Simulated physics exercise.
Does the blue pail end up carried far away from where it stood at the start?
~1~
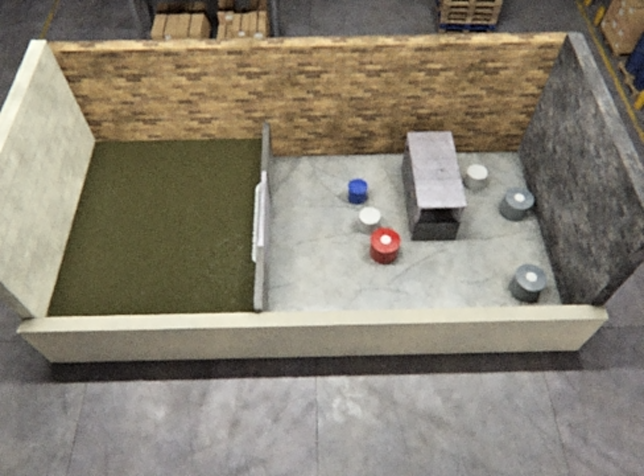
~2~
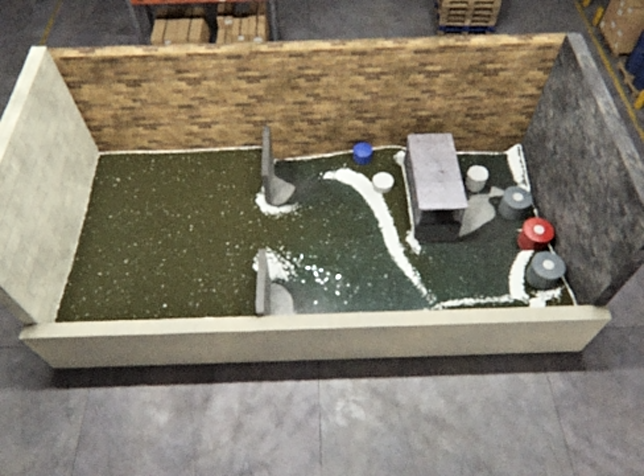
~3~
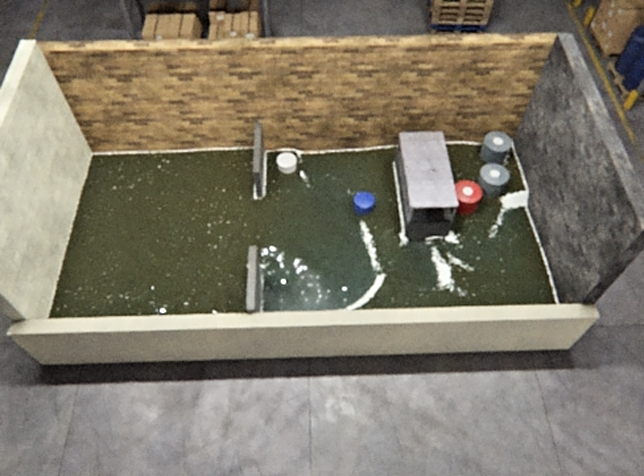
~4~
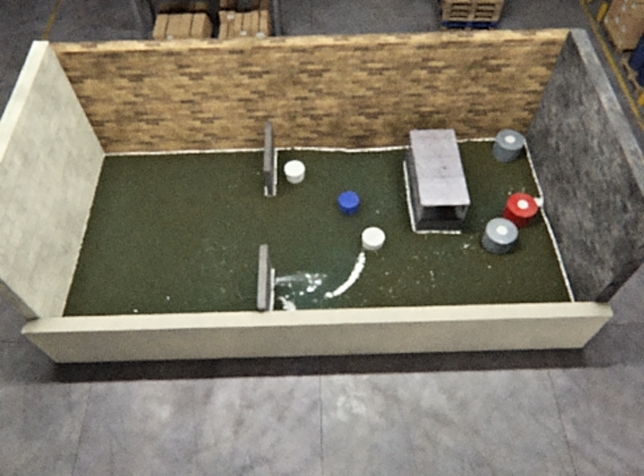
No, the blue pail ends only a little way from its starting place, while the red tub is the one carried off, over to the right side beyond the block.
